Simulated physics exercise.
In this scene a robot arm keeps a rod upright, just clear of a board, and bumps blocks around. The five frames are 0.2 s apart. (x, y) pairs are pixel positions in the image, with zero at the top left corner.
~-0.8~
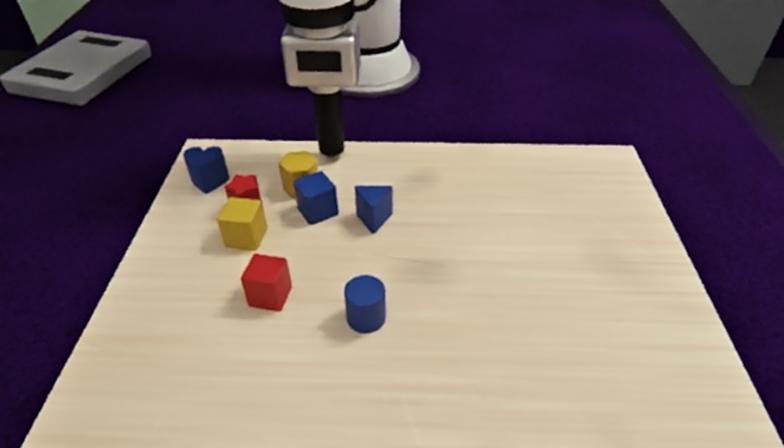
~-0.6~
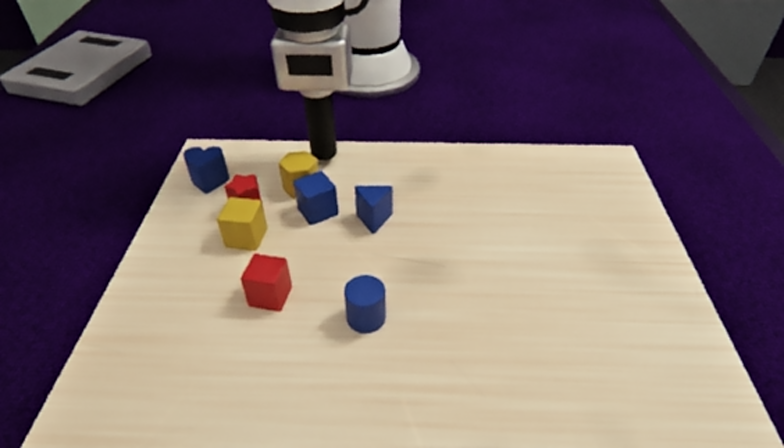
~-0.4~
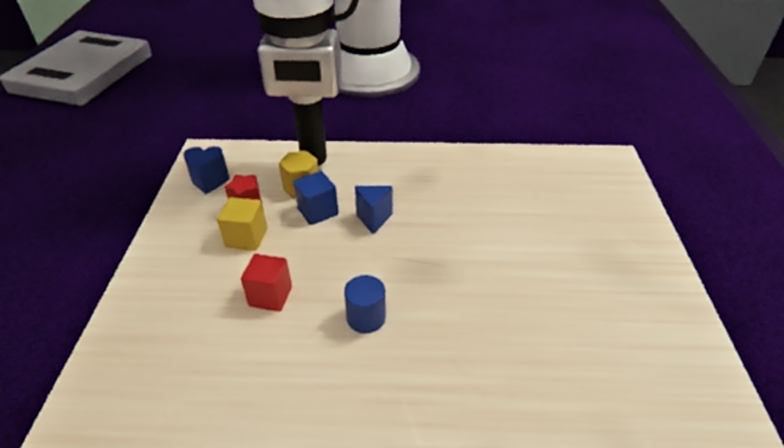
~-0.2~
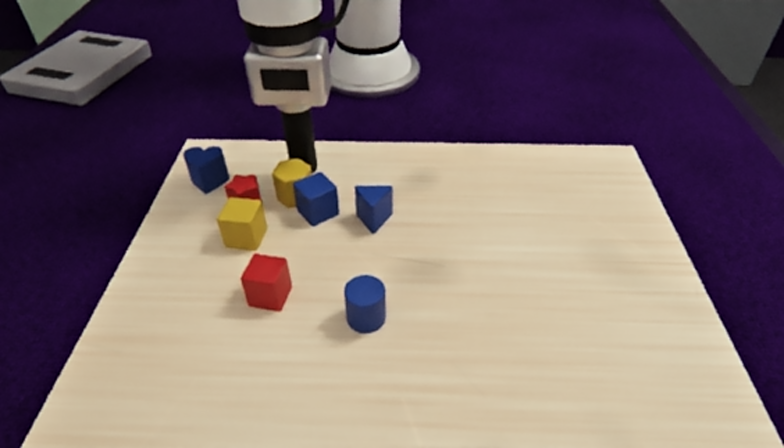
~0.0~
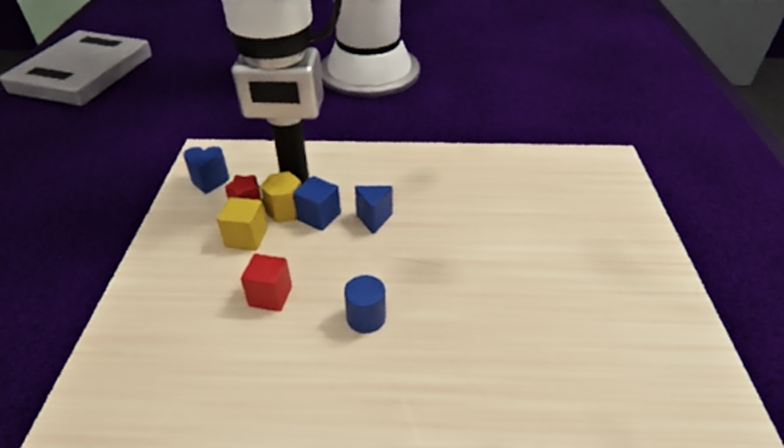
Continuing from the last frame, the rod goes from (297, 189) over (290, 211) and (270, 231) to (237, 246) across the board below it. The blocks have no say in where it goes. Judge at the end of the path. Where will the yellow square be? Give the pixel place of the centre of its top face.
The middle of the upper face of the yellow square will lie at about (196, 236) in the picture.
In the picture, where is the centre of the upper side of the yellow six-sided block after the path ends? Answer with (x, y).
I'd expect the centre of its top face to be at (254, 235).
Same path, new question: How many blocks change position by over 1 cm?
Total moved: Two.
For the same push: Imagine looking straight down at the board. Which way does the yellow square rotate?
Overhead view: Clockwise.
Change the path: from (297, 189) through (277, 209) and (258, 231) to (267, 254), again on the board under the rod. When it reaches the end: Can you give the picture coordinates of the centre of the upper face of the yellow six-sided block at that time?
The spot you're after is about (285, 242) in the image.
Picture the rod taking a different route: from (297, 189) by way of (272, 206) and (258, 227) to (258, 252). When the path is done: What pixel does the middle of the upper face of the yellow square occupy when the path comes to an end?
At the end it should sit near (216, 246).
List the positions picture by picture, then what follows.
In the first picture, lower end of the rod (332, 150), tops of blocks, yellow square (239, 209), yellow six-sided block (298, 160), blue square (314, 183).
In the second picture, rod (324, 154), blocks as before.
In the third picture, rod (314, 160), blocks as before.
In the fourth picture, rod (304, 169), yellow six-sided block (291, 169).
In the fifth picture, rod (296, 182), yellow square (239, 209), yellow six-sided block (280, 183), blue square (316, 189).
What follows on the original path. One third of the way, rod (288, 205); yellow square (228, 218), turned 35° clockwise; yellow six-sided block (268, 207).
Two thirds of the way, rod (267, 225); yellow square (218, 225), turned 75° clockwise; yellow six-sided block (258, 228), turned 15° clockwise.
At the end, rod (235, 239); yellow square (196, 236), turned 55° clockwise; yellow six-sided block (254, 235), turned 15° anticlockwise; blue square not moved.
